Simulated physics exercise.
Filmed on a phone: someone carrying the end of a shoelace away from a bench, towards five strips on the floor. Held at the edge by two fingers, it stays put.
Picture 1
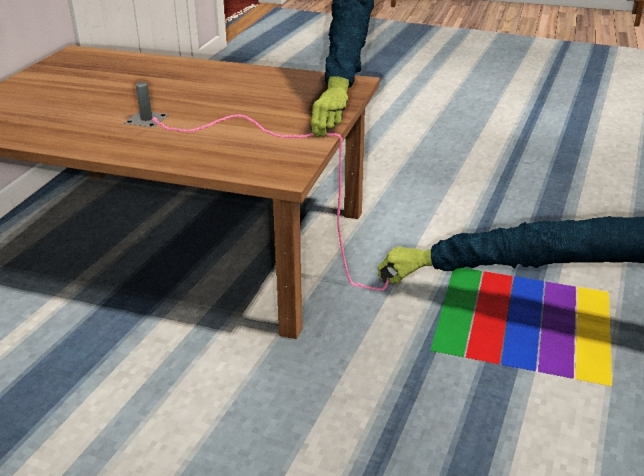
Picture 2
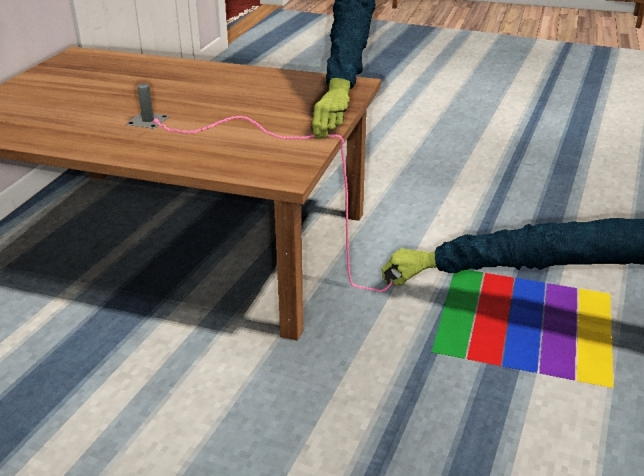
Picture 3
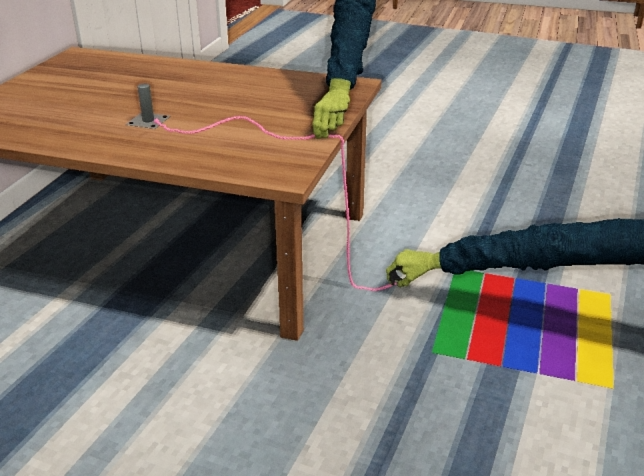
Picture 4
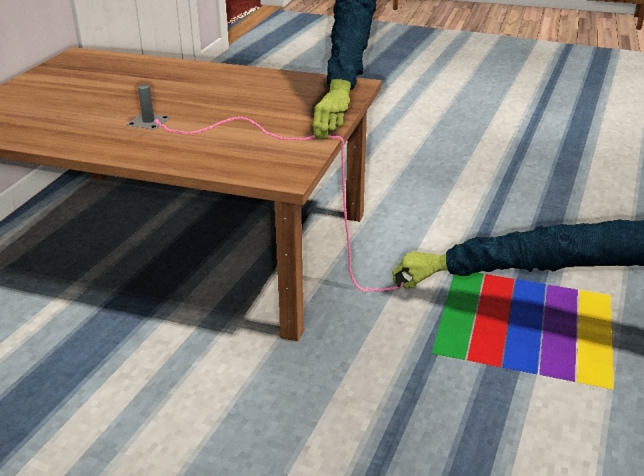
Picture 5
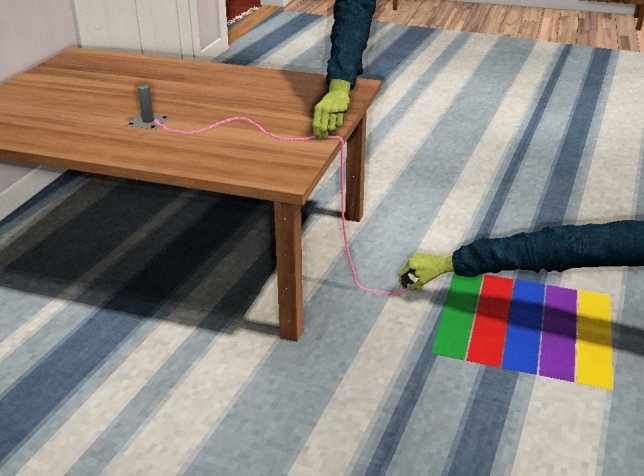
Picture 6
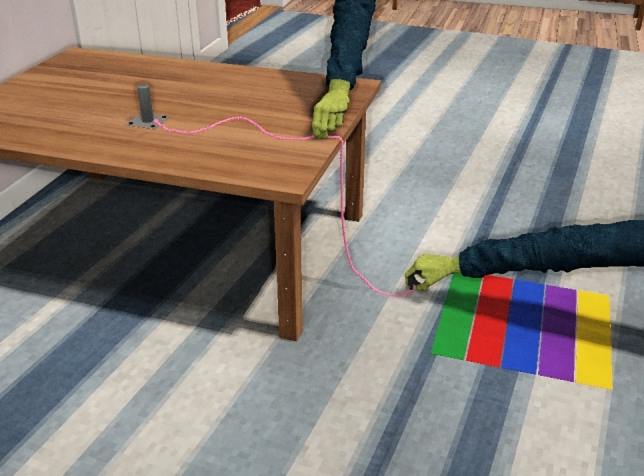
A gloved hand pulls a pink shoelace slightly right, while another pins it at the table's edge.
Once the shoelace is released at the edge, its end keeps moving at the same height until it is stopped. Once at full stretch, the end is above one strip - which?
The end stops over the purple strip.
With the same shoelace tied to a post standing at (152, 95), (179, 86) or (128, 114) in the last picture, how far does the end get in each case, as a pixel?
Roughly (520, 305), (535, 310) and (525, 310), try by try.
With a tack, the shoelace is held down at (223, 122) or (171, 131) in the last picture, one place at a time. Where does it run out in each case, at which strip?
The end comes to rest on blue and then on purple.
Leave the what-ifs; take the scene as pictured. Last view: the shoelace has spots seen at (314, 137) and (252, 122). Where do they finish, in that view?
The first settles around (361, 156), the second around (280, 133).
Soon after, end near (492, 301); over red.
After that, end near (535, 309); over blue.
At the stop, end near (562, 314); over purple. It halts on the purple strip.
